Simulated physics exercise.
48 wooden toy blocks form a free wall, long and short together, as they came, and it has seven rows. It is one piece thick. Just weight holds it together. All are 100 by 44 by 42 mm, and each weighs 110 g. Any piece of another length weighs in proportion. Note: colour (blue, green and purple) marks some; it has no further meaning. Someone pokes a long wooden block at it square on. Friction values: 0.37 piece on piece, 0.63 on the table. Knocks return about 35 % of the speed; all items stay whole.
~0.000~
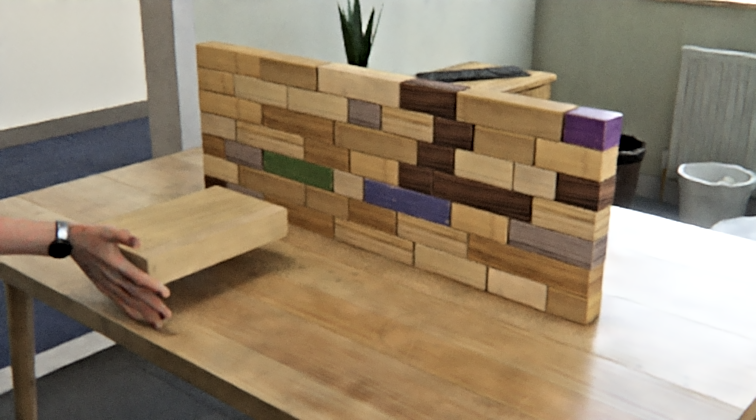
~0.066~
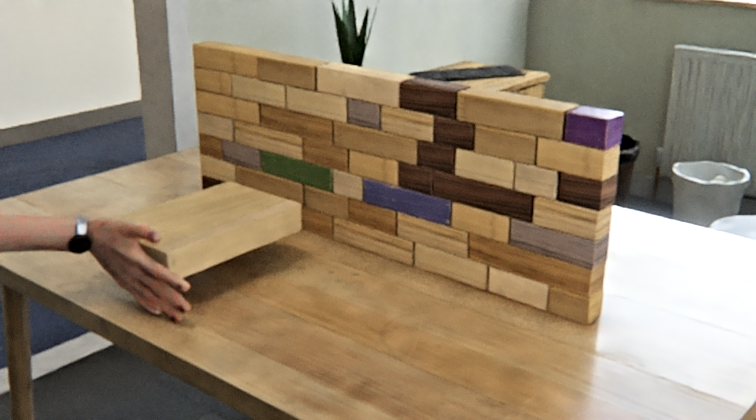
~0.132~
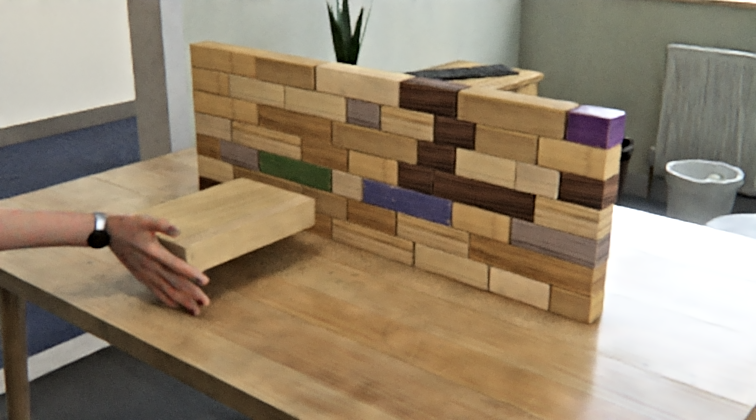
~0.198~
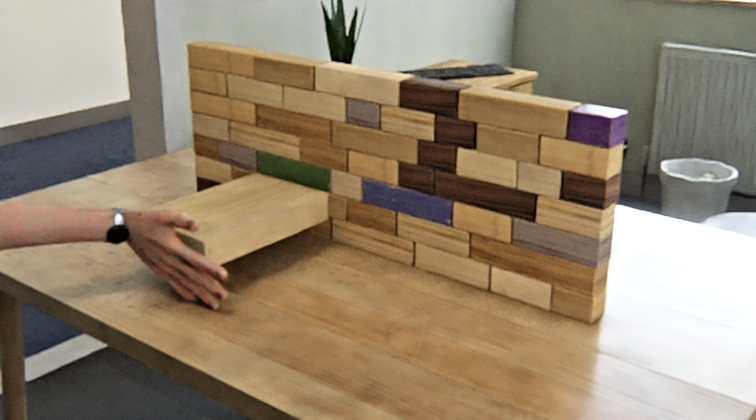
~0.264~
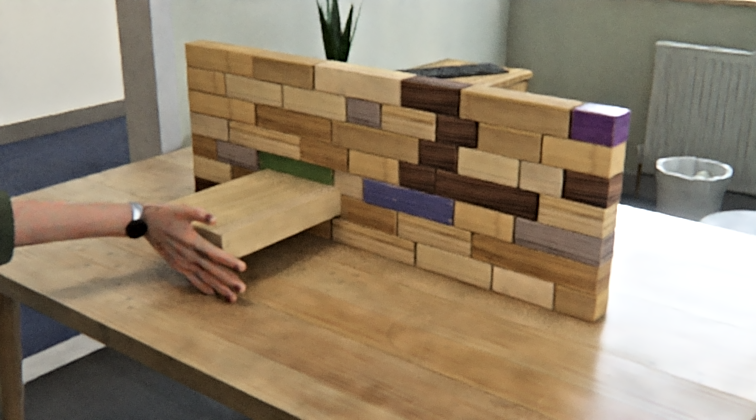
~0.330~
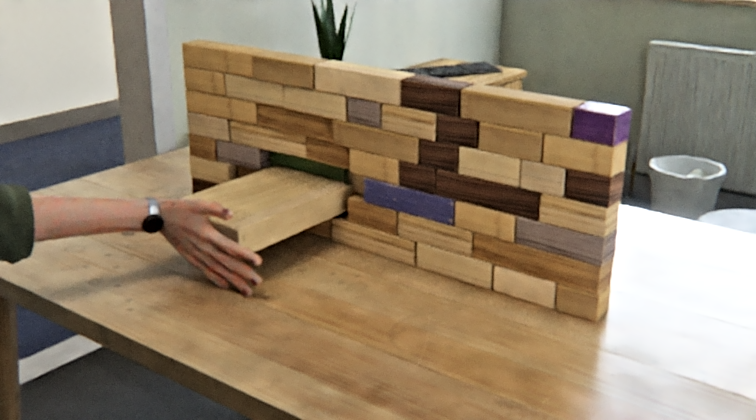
A hand slides a long wooden block into a block wall, pushing the green block back.
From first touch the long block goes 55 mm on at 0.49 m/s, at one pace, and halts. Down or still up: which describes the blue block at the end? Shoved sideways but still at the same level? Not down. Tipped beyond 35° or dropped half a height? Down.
Still up.
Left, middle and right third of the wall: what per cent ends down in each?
70 / 70 / 0 %, left to right.
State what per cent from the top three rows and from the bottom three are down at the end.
That's 60% up top and 20% at the bottom.
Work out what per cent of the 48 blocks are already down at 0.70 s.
It's 5 percent at that point.
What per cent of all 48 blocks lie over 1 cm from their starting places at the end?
Displaced: 45 %.
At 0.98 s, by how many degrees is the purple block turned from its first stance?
Roughly 0°.
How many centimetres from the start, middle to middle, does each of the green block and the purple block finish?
Net displacement (cm): Green = 18; purple = 0.
Around 0.70 s, 2 of the 48 blocks down; blue block unmoved; green block tipped 22°, 24 mm lower.
Around 0.98 s, 18 of the 48 blocks down; blue block unmoved; green block tipped 60°, 48 mm lower.
Around 1.40 s, 21 of the 48 blocks down; blue block unmoved; green block on its side.
Finally (2.3 s), 21 of the 48 blocks down; blue block unmoved; green block on its side; purple block displaced 5 mm. Seen by the last camera, middles, blue block near (414, 198), green block near (353, 187).
